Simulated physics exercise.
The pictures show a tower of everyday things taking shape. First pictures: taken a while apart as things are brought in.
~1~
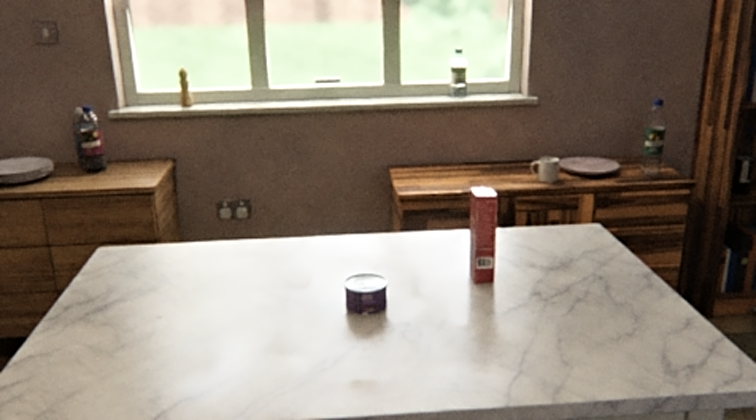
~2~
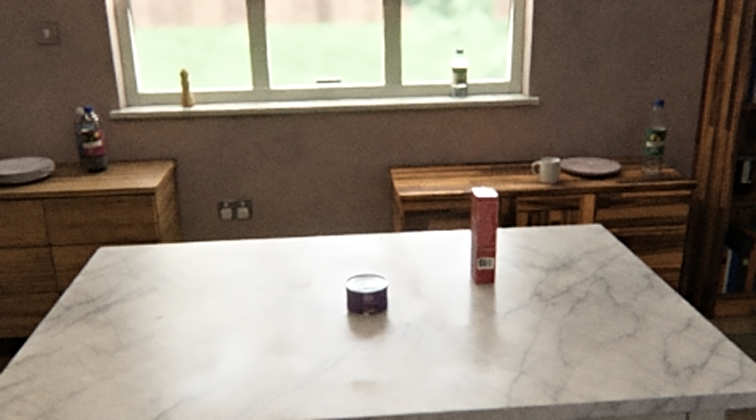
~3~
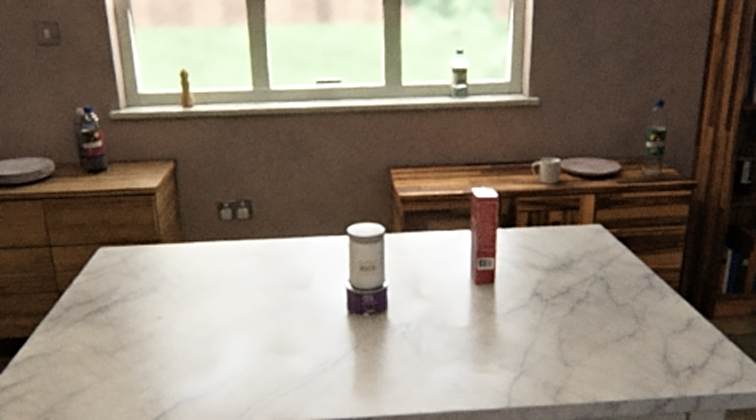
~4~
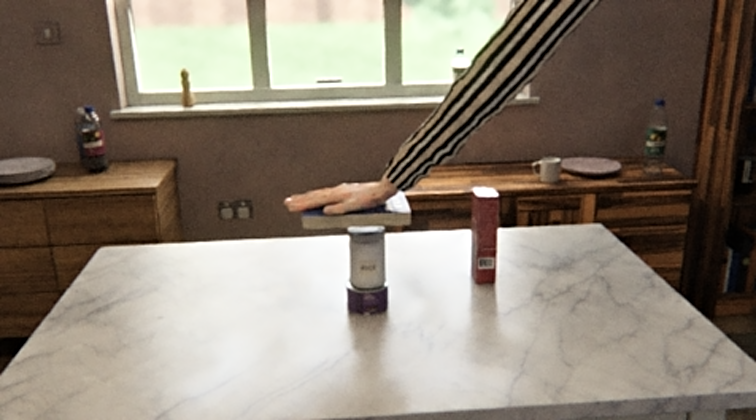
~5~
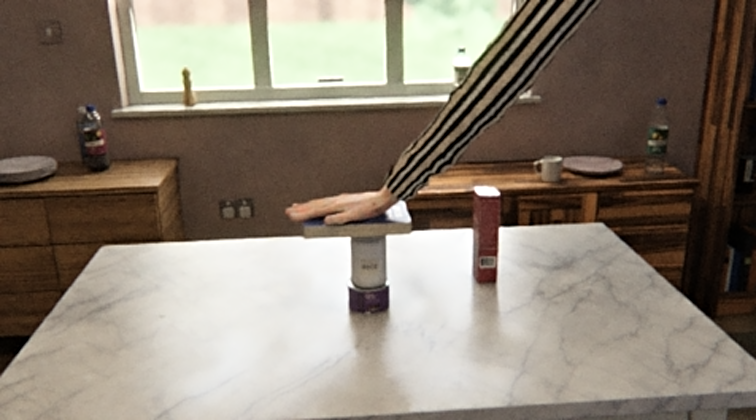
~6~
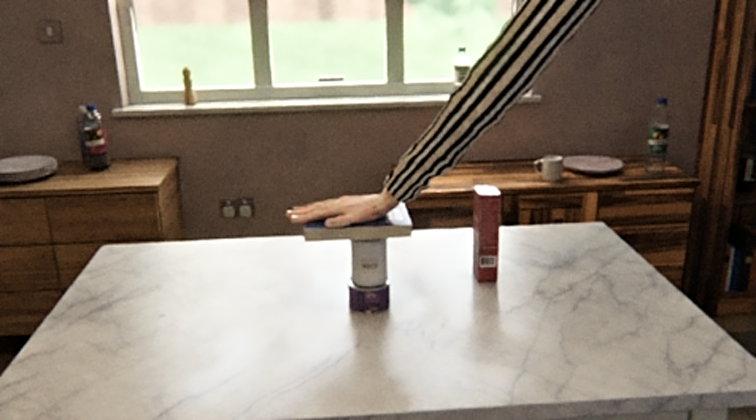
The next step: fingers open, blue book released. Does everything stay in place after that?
Yes, it all stays put.
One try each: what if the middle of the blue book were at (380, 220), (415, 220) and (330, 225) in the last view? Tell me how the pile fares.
Well, on the first go it stays steady, on the second it tumbles down, and on the third it tumbles down.
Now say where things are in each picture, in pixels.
In the first frame, the last thing is not in view yet.
In the second frame, the last thing is not in view yet; purple tub (367, 295).
In the third frame, the last thing is not in view yet; red carton (484, 236).
In the fourth frame, still above its spot; blue book (355, 210); white jar (367, 256).
In the fifth frame, still above its spot; blue book (356, 219); purple tub (369, 293).
In the sixth frame, in place under the hand; blue book (356, 222); red carton (486, 234).
Then, 0.20 s past the last view, nothing moves.
Then, 0.50 s past the last view, blue book resting near (356, 222).
Finally, all 4 still in place. Final places as the last picture's camera would see them, blue book near (356, 222). The pile stays up.
